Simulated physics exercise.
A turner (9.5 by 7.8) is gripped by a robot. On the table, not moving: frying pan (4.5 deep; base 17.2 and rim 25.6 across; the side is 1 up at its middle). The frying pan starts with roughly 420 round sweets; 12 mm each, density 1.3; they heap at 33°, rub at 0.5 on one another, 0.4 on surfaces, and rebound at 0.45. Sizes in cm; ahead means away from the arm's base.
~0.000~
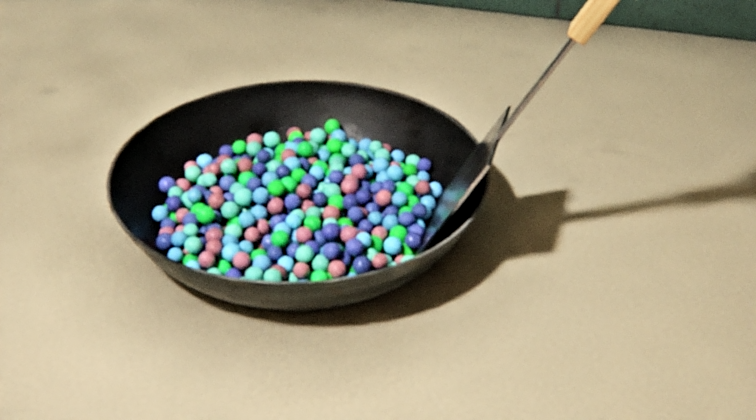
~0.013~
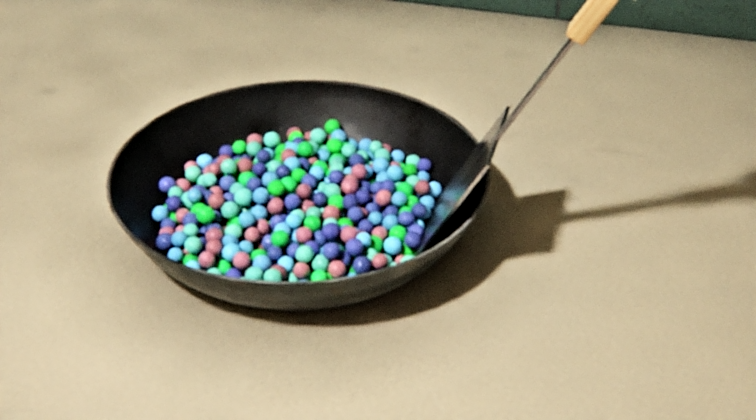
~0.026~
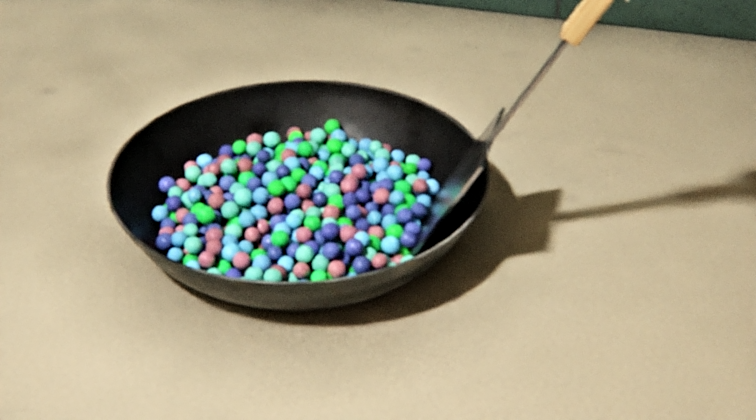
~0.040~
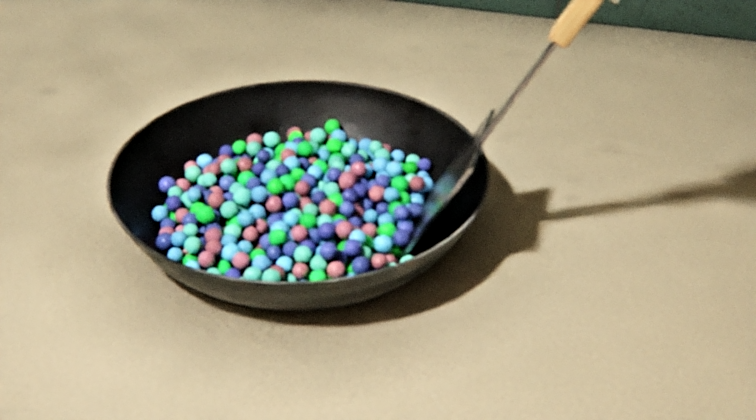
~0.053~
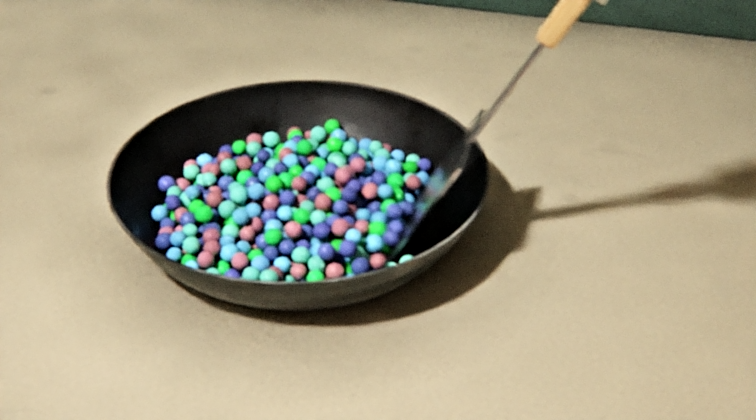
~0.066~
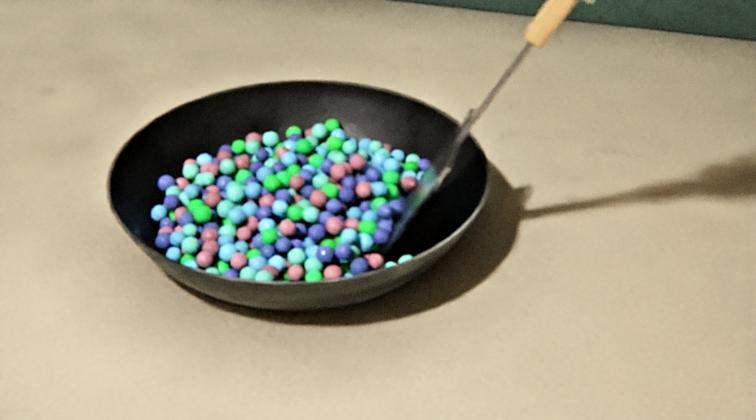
A wooden-handled turner sliding leftward inside a dark frying pan, pushing blue, green and pink round sweets away from the right side.
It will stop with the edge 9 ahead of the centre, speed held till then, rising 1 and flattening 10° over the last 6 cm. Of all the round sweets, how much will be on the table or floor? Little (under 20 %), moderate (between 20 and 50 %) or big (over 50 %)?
Answer: Little; under 20 % of the round sweets finish on the table or floor.
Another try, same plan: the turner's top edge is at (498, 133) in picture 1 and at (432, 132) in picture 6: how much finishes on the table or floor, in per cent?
Some 25 per cent.
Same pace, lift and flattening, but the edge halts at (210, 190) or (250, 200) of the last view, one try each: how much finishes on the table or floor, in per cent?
Some 0 and 0 per cent.
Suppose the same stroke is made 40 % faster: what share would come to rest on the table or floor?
It would be near 20 per cent.
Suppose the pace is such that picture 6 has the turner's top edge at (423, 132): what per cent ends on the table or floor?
Some 25 per cent.
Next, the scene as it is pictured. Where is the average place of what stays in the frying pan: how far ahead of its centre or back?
Some 4.0 cm ahead.
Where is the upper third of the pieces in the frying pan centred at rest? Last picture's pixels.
Near (182, 159).
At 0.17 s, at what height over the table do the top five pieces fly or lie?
About 5 cm.
By 0.17 s, sloping 61°, highest piece 5 above the table; 416 in the frying pan.
By 0.28 s, sloping 58°, highest piece 6 above the table; 416 in the frying pan.
By 0.53 s, sloping 51°, highest piece 6 above the table; 375 in the frying pan, 35 on the table or floor, 6 on the blade or in flight.
By 1.58 s, sloping 51°, highest piece 6 above the table; 374 in the frying pan, 42 on the table or floor.
Final count, 374 in the frying pan, 42 on the table or floor. That is 10 % on the table or floor.
